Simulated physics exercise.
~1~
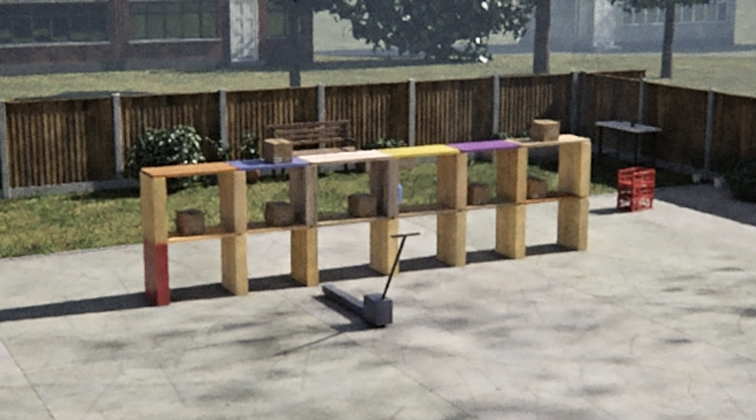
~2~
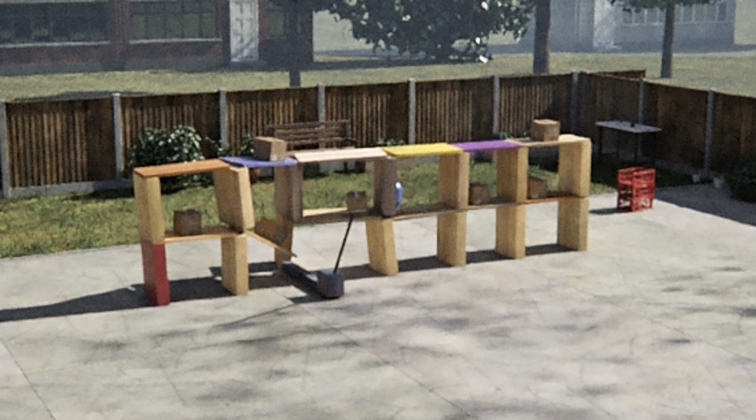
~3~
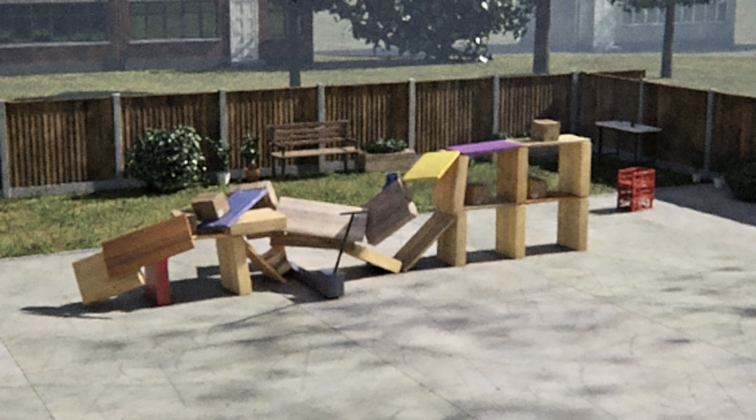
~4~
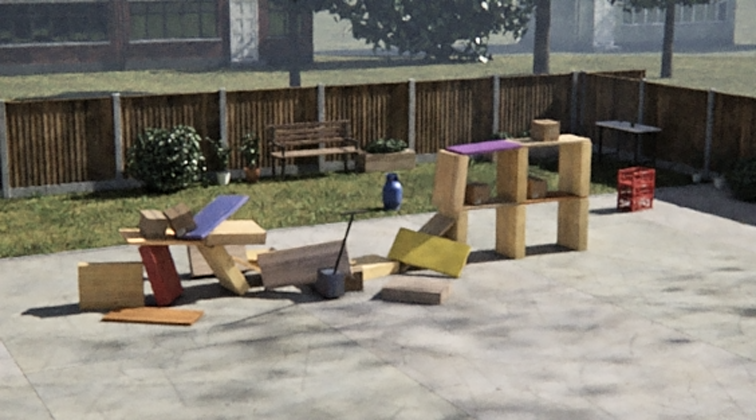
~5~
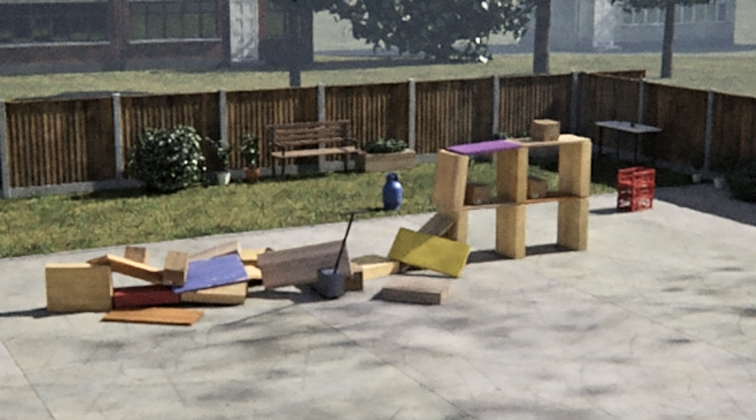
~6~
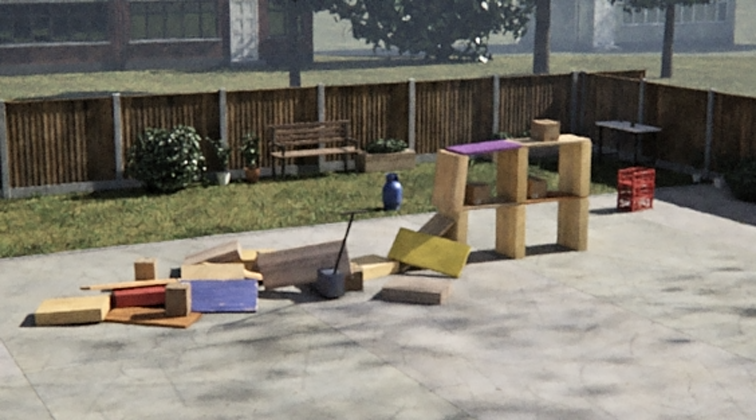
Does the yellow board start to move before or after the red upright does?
The yellow board moves before the red upright. It is already tilting down while the red upright still stands in place, and the upright only leans and falls afterwards.
